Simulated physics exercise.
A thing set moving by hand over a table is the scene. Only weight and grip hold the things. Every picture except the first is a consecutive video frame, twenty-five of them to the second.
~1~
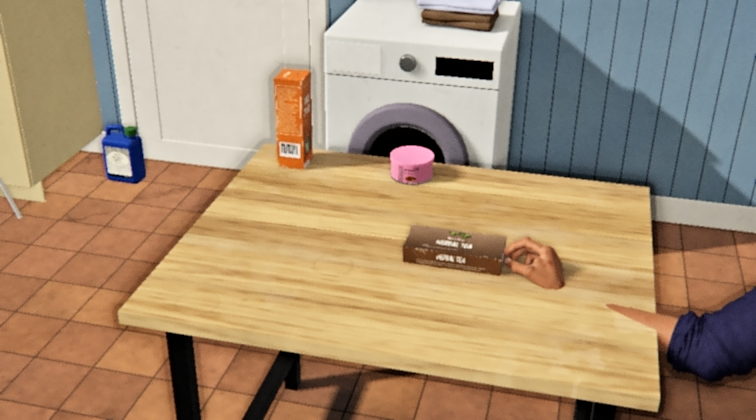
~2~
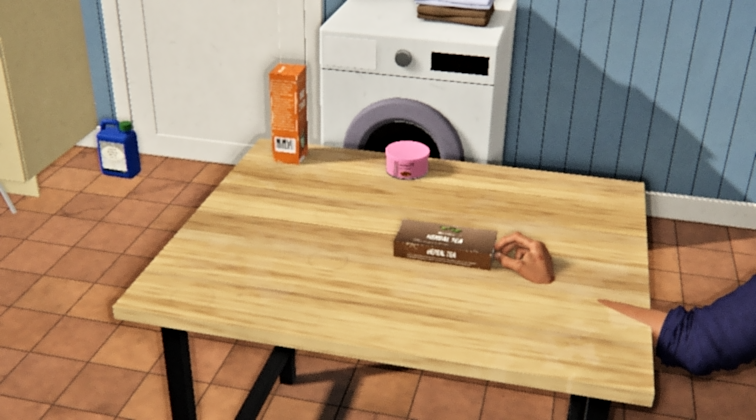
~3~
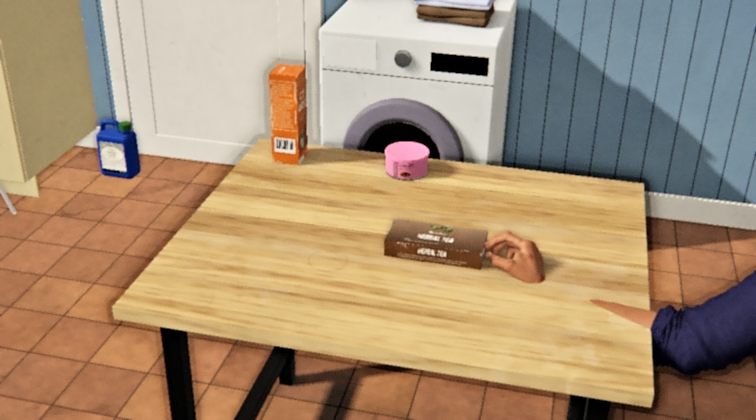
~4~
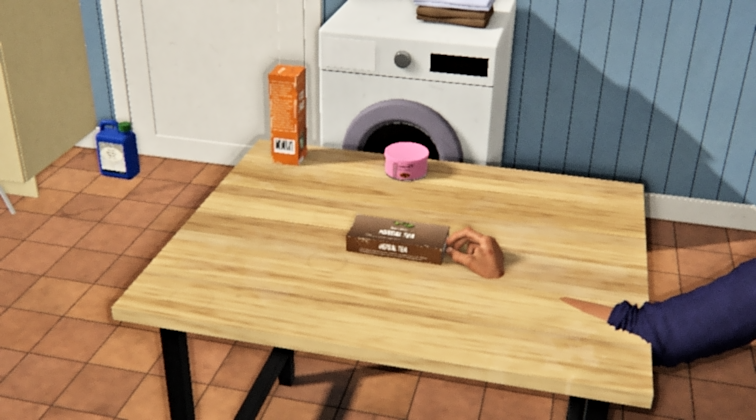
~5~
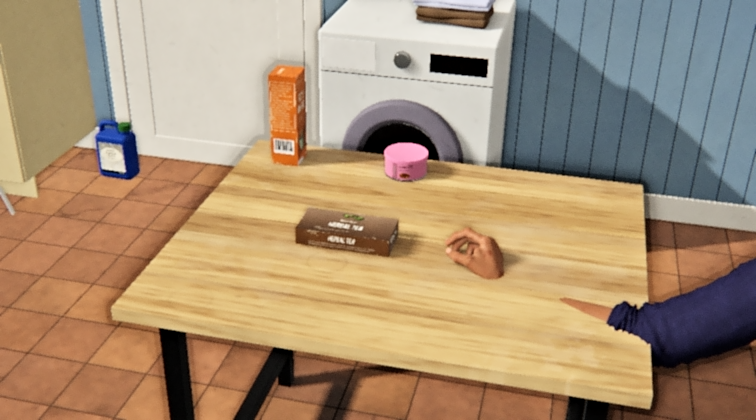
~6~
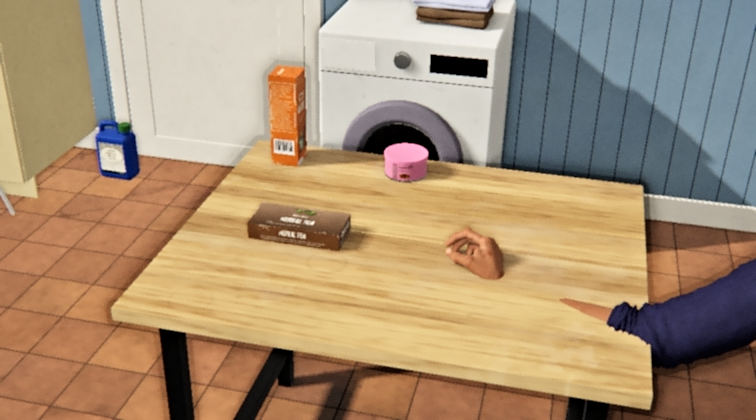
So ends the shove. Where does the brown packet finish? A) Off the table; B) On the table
The answer is A.
Then, 0.20 s past the last view, brown packet now off the table.
Then, 0.40 s past the last view, things are still on the move.
Finally, off the table, brown packet.
